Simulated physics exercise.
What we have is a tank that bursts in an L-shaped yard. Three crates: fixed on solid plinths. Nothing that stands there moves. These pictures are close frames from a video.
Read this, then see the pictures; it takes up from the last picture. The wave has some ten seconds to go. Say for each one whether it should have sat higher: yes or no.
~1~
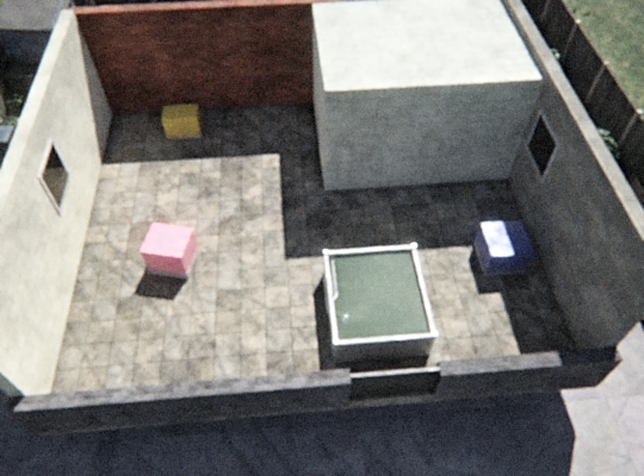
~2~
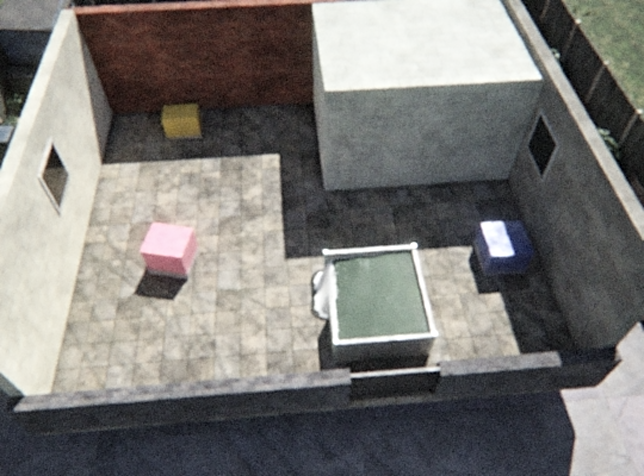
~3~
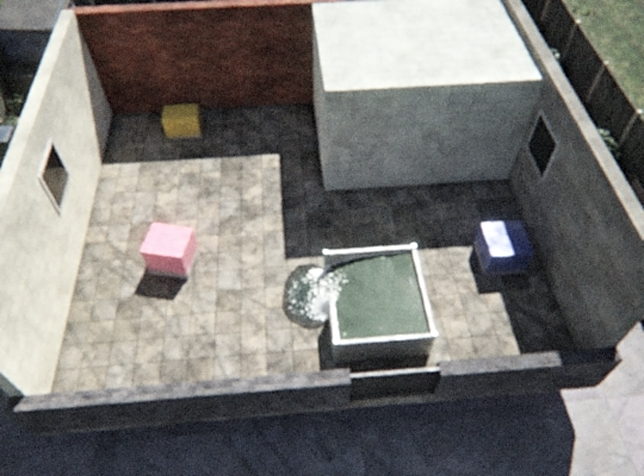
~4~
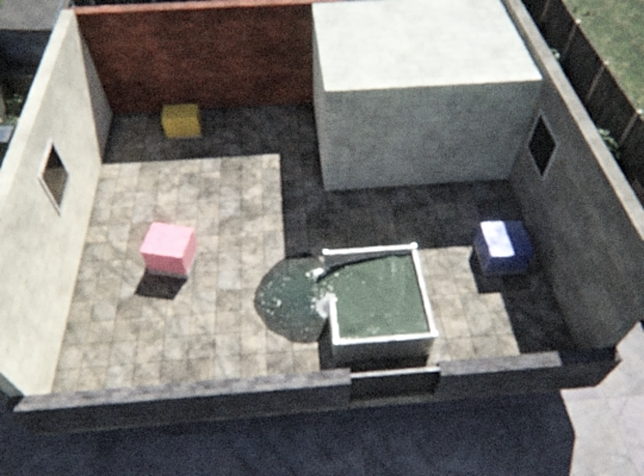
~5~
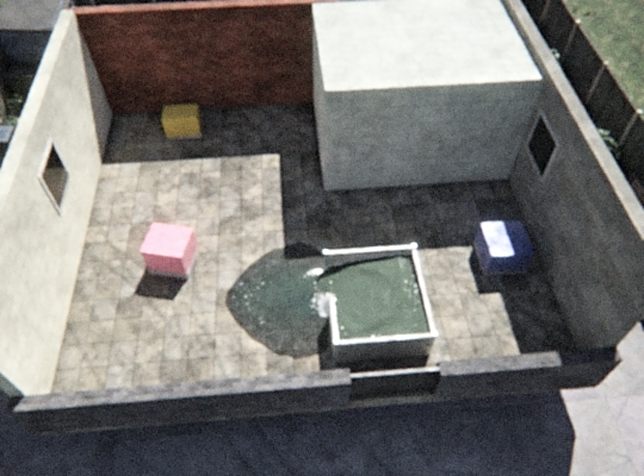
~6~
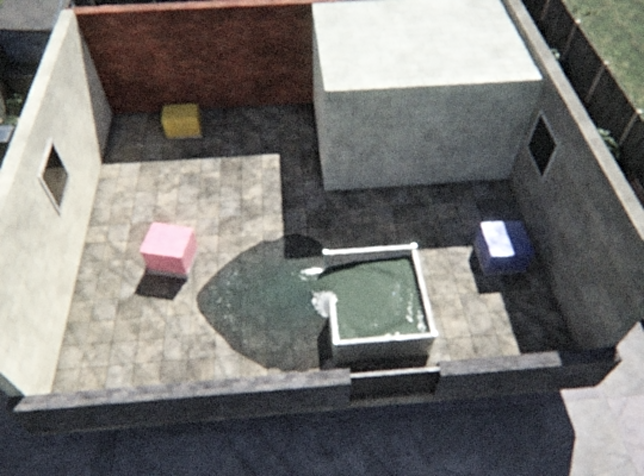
Pink crate - yes; blue crate - no; yellow crate - yes.
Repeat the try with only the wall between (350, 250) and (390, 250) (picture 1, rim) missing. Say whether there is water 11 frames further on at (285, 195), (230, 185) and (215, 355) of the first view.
Okay, the first is waterlogged, the next is waterlogged, and the last is left untouched.
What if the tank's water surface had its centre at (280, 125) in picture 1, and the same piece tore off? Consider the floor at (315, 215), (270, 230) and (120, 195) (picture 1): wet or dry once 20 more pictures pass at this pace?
First unwetted; next unwetted; last drenched.
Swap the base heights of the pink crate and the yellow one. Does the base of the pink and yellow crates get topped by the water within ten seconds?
Well, the pink crate gets reached, and the yellow crate stays unflooded.
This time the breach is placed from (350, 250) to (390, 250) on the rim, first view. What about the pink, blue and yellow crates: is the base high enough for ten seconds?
Well, pink stays clear and blue is doused, but yellow is doused.
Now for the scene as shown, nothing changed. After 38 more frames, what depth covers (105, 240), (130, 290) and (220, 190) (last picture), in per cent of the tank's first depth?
In that order: 8, 10 and 4 per cent.
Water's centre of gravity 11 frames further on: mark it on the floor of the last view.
That puts it at around (293, 302).
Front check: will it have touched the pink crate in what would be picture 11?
Result at pink: Flooded.
A moment on, water covers 20 % of the floor; the pink crate water round its plinth, the blue crate not reached, the yellow crate not reached.
Next, water covers 35 % of the floor; the pink crate water round its plinth, the blue crate not reached, the yellow crate not reached.
Then, water covers 45 % of the floor; the pink crate water round its plinth, the blue crate not reached, the yellow crate water round its plinth.
Later, water covers 55 % of the floor; the pink crate water round its plinth, the blue crate not reached, the yellow crate water round its plinth.
In the end, water covers 70 % of the floor; the pink crate was topped, the blue crate stayed above the water, the yellow crate was topped.
